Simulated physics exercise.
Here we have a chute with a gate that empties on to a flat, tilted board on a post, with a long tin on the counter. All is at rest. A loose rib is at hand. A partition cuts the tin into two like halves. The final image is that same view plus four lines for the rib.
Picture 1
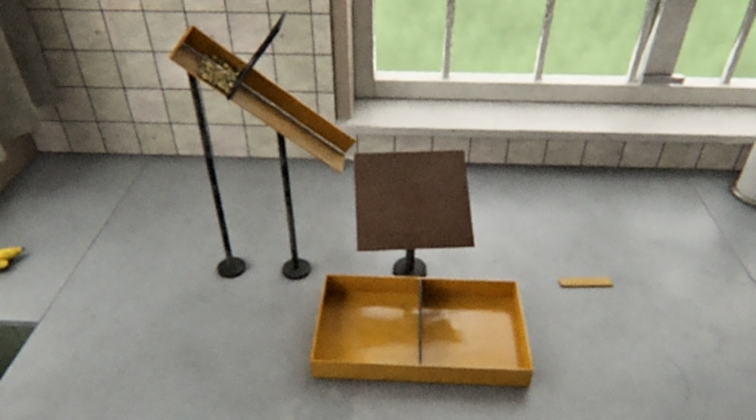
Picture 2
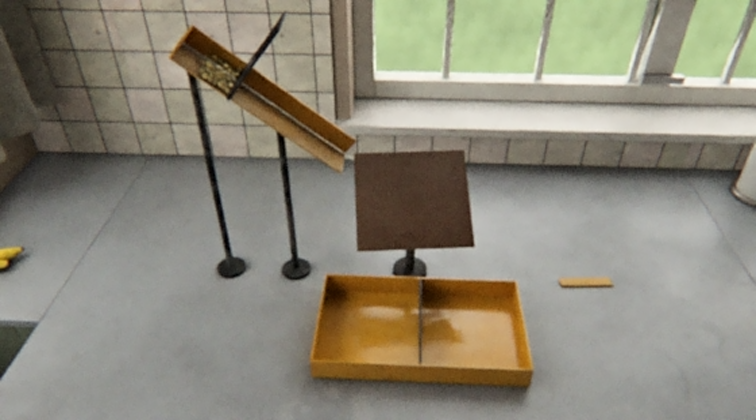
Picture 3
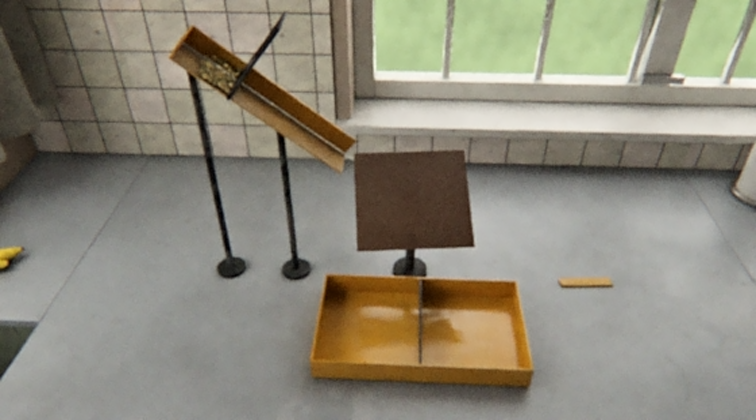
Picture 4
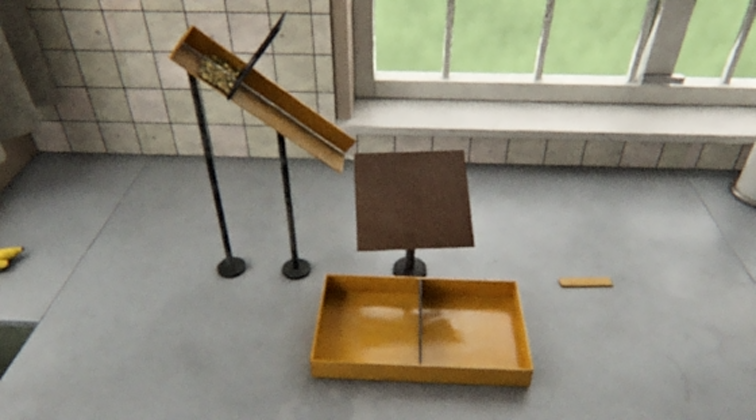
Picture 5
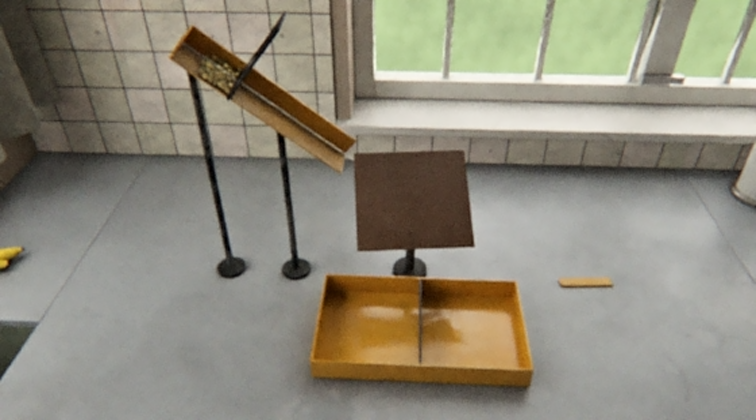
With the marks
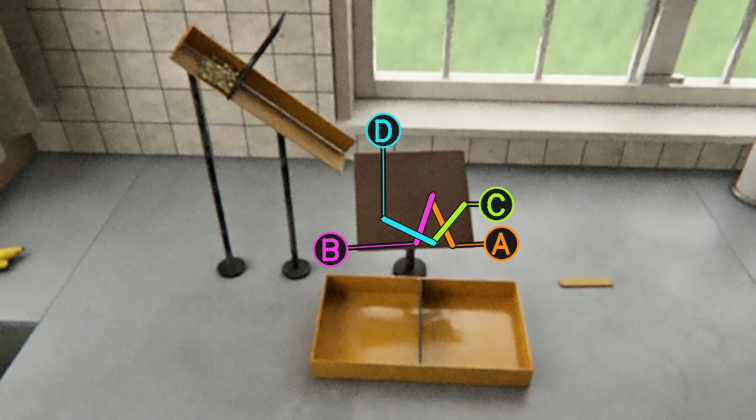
The video shows a sloping orange chute on black stands, holding pale beans behind a closed gate, beside a tilted brown board and a divided tin on a grey counter, with a small strip lying to the right; nothing moves.
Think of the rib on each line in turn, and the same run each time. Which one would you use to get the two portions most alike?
Choose C.
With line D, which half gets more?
The right half.
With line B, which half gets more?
Left.
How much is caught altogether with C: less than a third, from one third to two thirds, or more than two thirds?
More than two thirds.
On the marked copy, line A from (430, 197) to (452, 245); line B from (432, 195) to (416, 243); line C from (464, 204) to (431, 243); line D from (383, 219) to (434, 243).
With A, of what is caught, a small share in the left half, the bulk in the right.
With B, of what is caught, the bulk in the left half, a small share in the right.
With C, of what is caught, close to half in the left half, close to half in the right.
With D, of what is caught, a small share in the left half, all but a few in the right.
